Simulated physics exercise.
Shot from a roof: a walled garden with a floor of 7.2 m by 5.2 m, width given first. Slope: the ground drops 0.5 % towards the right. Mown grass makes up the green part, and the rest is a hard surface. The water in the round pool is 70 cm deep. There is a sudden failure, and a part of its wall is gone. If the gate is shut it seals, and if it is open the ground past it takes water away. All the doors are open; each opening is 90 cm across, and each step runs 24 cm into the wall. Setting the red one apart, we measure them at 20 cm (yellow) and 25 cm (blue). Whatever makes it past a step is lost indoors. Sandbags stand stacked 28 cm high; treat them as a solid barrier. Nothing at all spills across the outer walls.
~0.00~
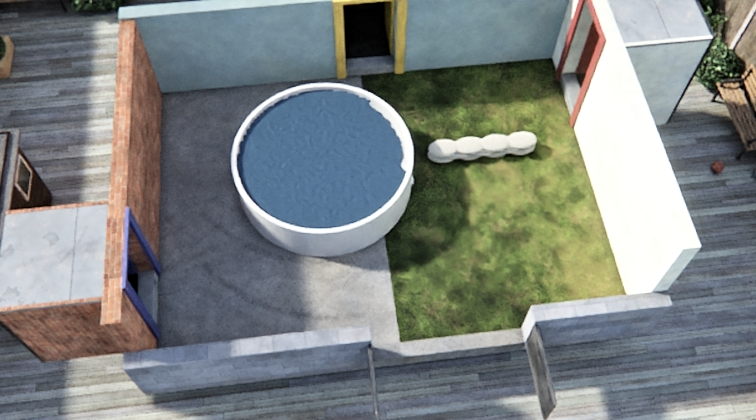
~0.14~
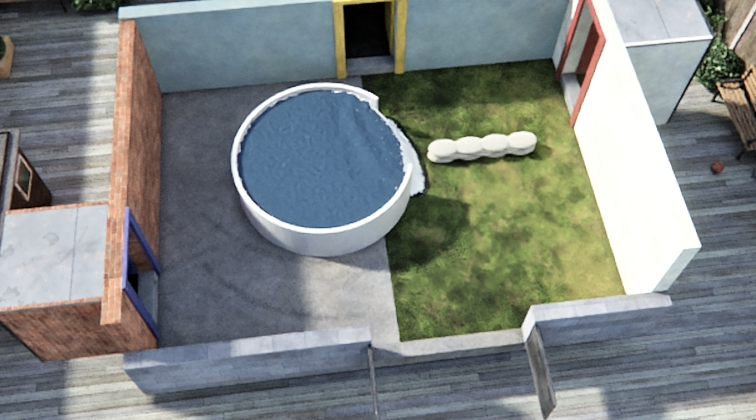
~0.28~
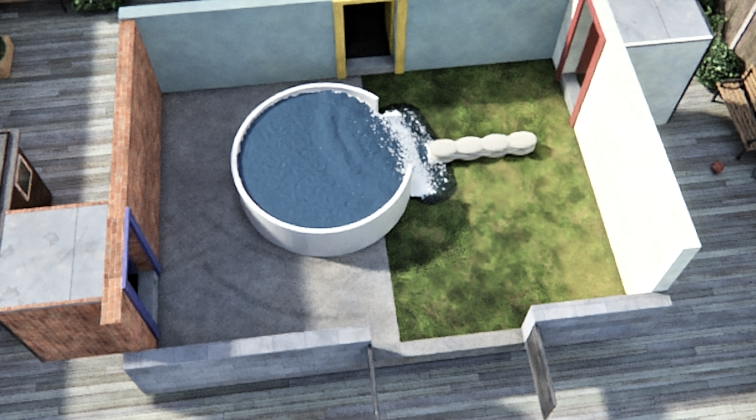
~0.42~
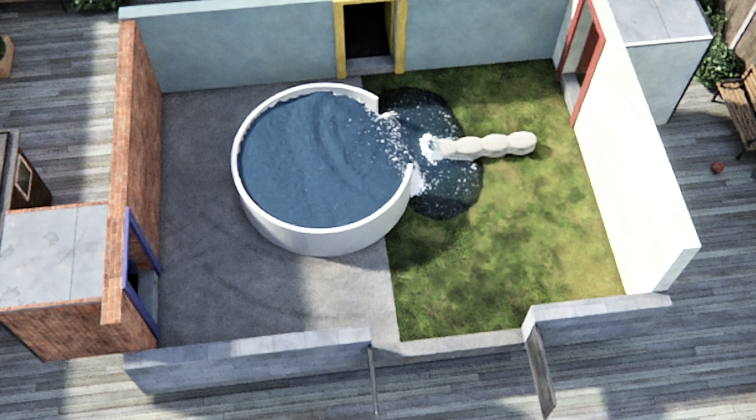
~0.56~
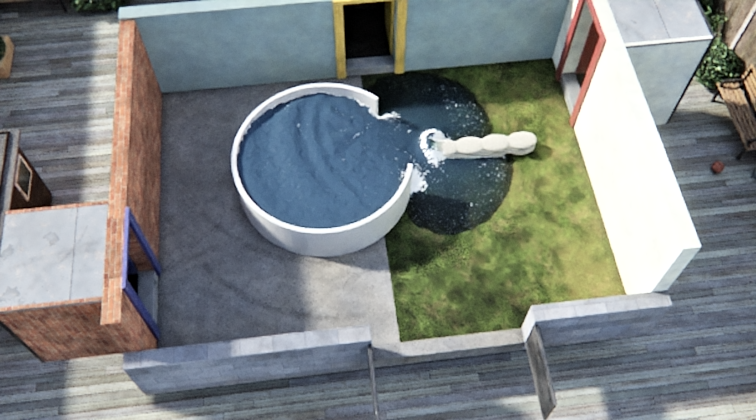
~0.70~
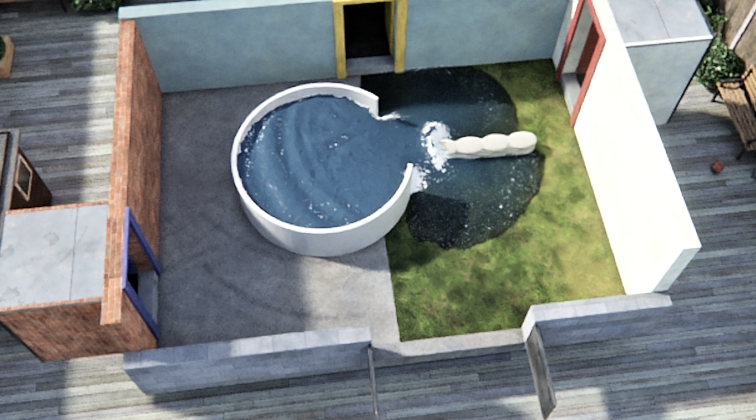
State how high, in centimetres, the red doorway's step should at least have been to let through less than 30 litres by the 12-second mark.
At least some 28 cm.
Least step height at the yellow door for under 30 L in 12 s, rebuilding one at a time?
For the yellow door, about 10.0 cm.
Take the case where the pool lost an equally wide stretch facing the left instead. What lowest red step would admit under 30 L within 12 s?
You'd want it roughly 12.0 centimetres tall.
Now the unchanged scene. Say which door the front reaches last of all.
Blue.
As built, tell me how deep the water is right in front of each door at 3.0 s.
Red door: 34 cm; yellow door: 9 cm; blue door: 0 cm.
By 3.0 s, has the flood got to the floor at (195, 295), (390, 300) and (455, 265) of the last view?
Point by point, the first is spared, the second spared and the third awash.
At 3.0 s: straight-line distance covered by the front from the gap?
Close to 4.4 metres, I'd say.
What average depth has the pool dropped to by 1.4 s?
Mean depth: Approx. 49 cm.
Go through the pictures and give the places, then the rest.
The round pool at (323, 156) is whole and still, 70 cm deep; the red door at (578, 63) is dry, in the first frame.
The front is at (425, 187), 0.3 m from the gap at (401, 148); 0.3 m2 of floor is wet, 70 cm left at the back, in the second frame.
The front is at (411, 108), 0.7 m from the gap at (401, 148); 1.2 m2 of floor is wet, 70 cm left at the back, in the third frame.
The front is at (435, 98), 1.2 m from the gap at (401, 149); 2.6 m2 of floor is wet, 70 cm left at the back, in the fourth frame.
The gap is at (401, 149), the front 1.8 m out at (464, 90); the back of the round pool holds 70 cm, in the fifth frame.
The front is at (539, 158), 2.3 m from the gap at (401, 149); 6.7 m2 of floor is wet, 67 cm left at the back; 1.1 m in a straight line remain to the red door at (578, 63), in the sixth frame.
After 1.4 s water covers 35 % of the floor, deepest (52 cm) near (427, 157); 5 cm at the red door, 0 litres in over its 22 cm step.
After 3.0 s water covers 50 % of the floor, deepest (36 cm) near (548, 72); 34 cm at the red door, 50 litres in over its 22 cm step.
After 12.0 s water covers 95 % of the floor, deepest (13 cm) near (623, 316); 12 cm at the red door, 86 litres in over its 22 cm step.
At the red door as built, the water arrived by 1.4 s and peaked near 37 cm at 2.4 s.
With a step of 25.5 cm, 49 litres would have come in within the 12 s; with 34 cm, 6 litres. So under 30 litres takes about 28 cm.
